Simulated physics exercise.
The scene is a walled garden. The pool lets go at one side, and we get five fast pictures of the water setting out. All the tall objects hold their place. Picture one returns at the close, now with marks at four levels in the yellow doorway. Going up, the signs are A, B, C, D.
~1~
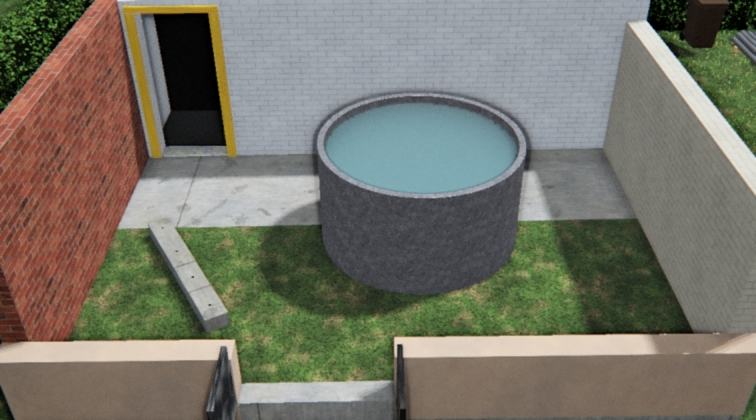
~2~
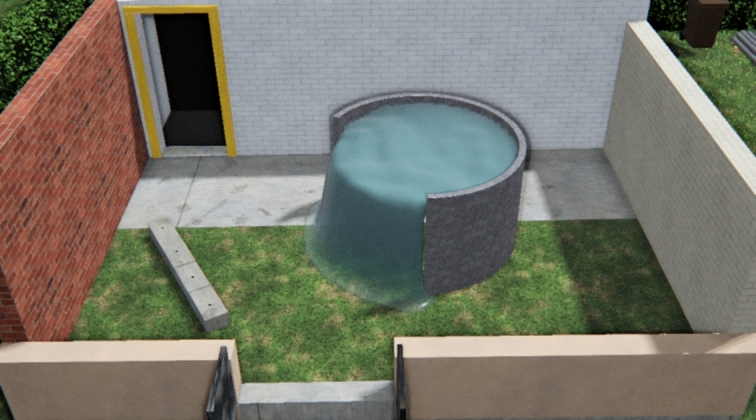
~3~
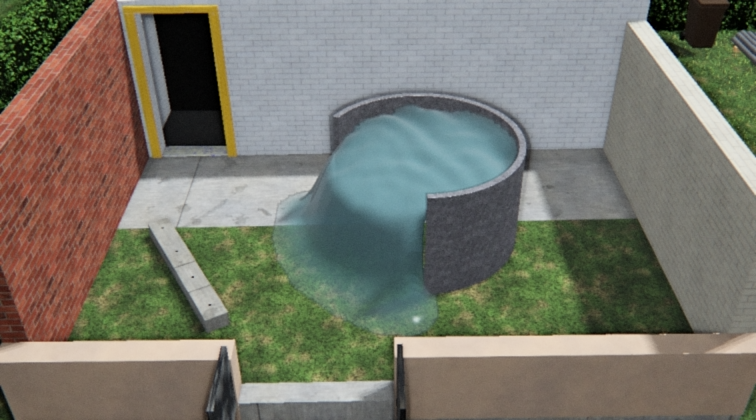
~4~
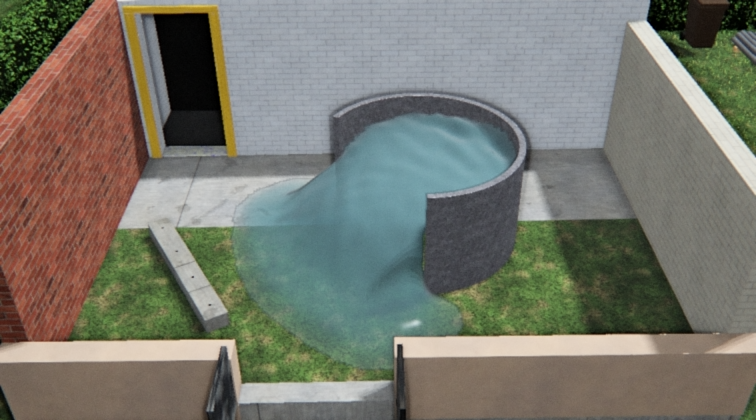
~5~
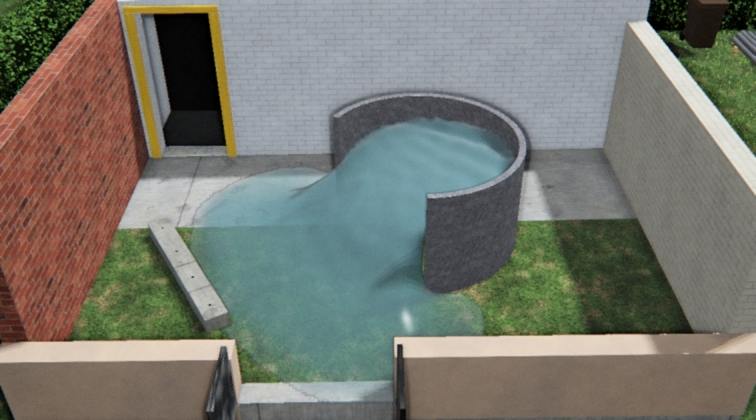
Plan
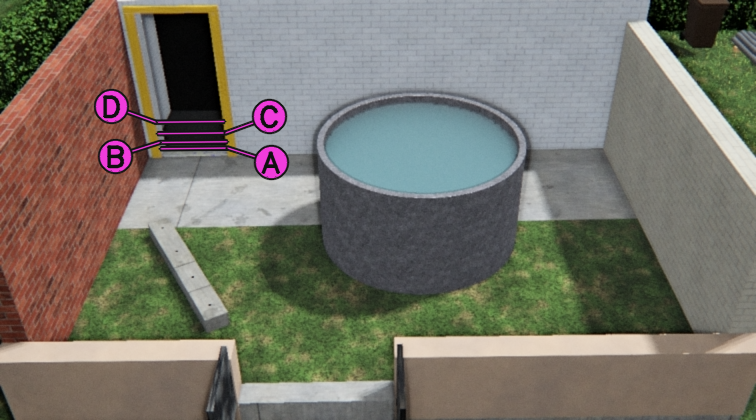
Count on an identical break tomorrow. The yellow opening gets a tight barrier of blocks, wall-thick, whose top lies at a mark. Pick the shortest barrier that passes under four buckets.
C is the one.
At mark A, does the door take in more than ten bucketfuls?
Yes, clearly.
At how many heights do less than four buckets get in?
Two of them.
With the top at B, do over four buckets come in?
Yes.
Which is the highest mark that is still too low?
Here it is mark B.
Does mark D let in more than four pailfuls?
No, not at all.
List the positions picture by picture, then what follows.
In the first frame, water in the pool at rest, its middle at (421, 146); foot of the yellow doorway at (195, 156); open gate at (314, 334).
In the second frame, front seen at (317, 212), 3 % of the ground wet.
In the third frame, front seen at (300, 195), 8 % of the ground wet.
In the fourth frame, front seen at (288, 182), 17 % of the ground wet.
In the fifth frame, front seen at (236, 183), 29 % of the ground wet.
On the marked copy, A at (194, 148); B at (193, 142); C at (191, 133); D at (189, 121); from the bottom up A, B, C, D.
If A is chosen, dozens of bucketfuls pour in.
If B is chosen, about 13 bucketfuls get in.
If C is chosen, a bucket or two gets in.
If D is chosen, nothing gets over.
